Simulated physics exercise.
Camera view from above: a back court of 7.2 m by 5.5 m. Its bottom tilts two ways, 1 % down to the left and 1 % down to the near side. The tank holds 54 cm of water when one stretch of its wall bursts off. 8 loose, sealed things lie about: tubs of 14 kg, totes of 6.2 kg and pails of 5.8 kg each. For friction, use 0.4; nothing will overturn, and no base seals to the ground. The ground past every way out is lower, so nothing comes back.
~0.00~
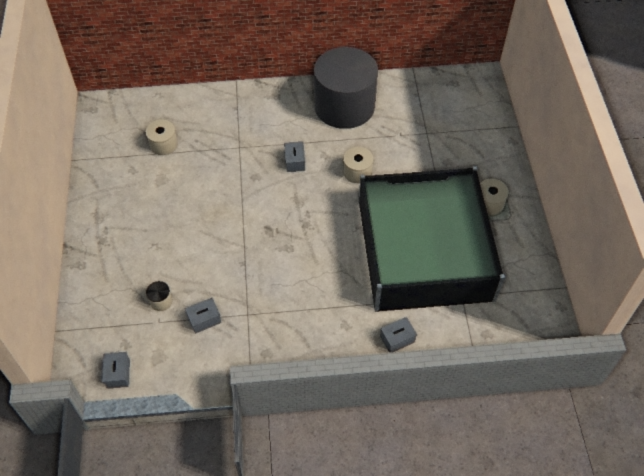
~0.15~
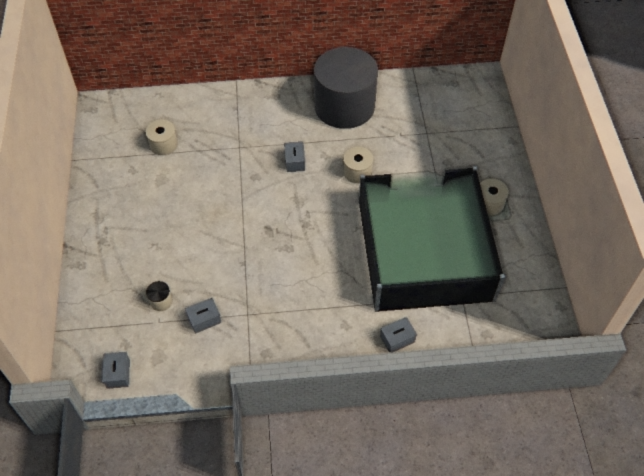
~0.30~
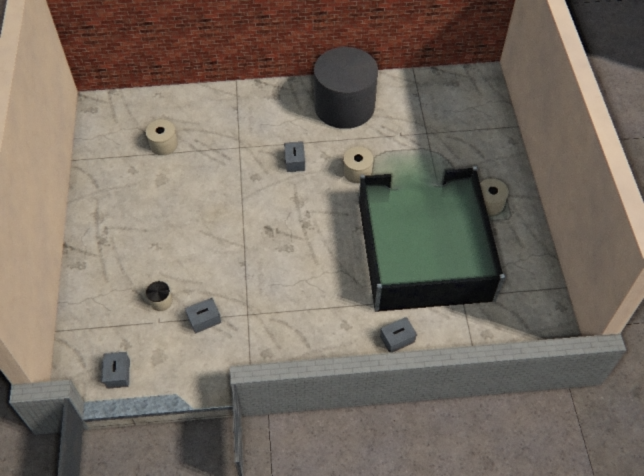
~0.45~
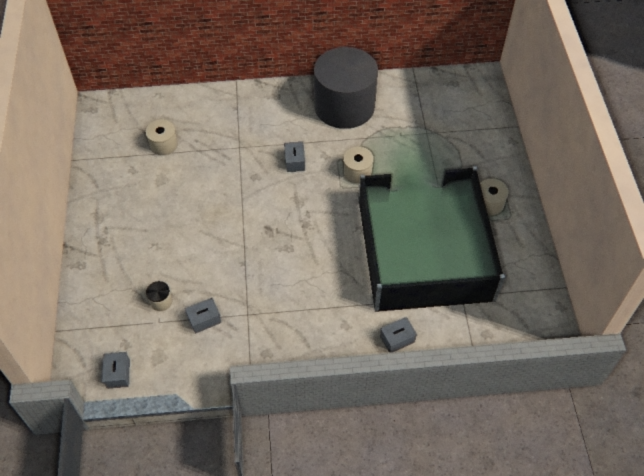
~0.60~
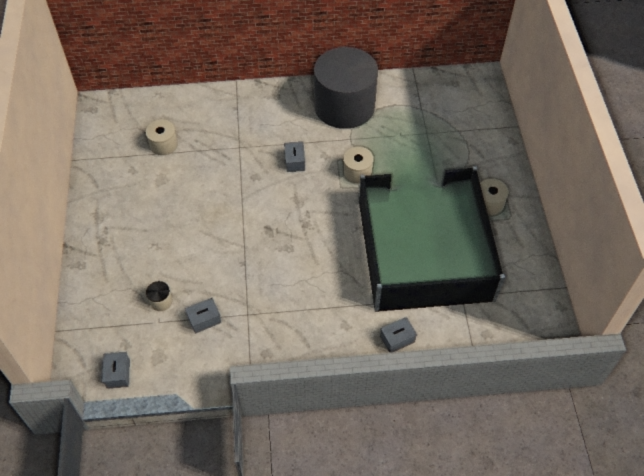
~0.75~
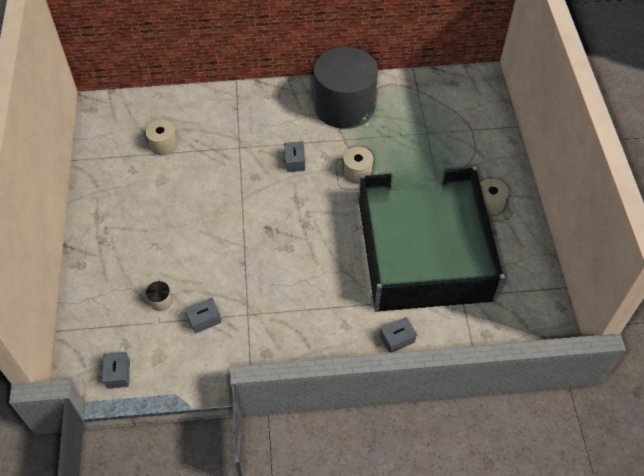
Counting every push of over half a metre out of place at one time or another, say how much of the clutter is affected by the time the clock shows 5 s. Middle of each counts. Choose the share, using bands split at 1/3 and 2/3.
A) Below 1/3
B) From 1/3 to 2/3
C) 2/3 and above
Answer: A.
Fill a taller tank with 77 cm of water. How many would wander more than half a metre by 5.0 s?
With that change, 2 of them.
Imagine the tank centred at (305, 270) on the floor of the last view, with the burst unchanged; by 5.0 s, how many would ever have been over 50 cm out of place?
Then 1 of them would.
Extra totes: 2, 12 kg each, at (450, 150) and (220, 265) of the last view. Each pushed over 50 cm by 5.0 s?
Result in order: Exceeded; not exceeded.
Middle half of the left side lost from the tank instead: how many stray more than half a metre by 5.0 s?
In that case the number is 3.
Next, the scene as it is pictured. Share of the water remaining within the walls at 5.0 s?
Roughly 100 percent.
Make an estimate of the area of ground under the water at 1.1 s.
Roughly 8.0 m2 of it is wet.
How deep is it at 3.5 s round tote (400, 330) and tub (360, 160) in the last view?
I'd put it at 0 cm and 2 cm respectively.
After 1.1 s 0 of 8 are over 50 cm from their spots; 0 afloat.
After 2.2 s 0 of 8 are over 50 cm from their spots; 0 afloat.
After 3.5 s 0 of 8 are over 50 cm from their spots; 0 afloat.
After 5.0 s 1 of 8 are over 50 cm from their spots, and 1 have been at some point; 0 afloat.
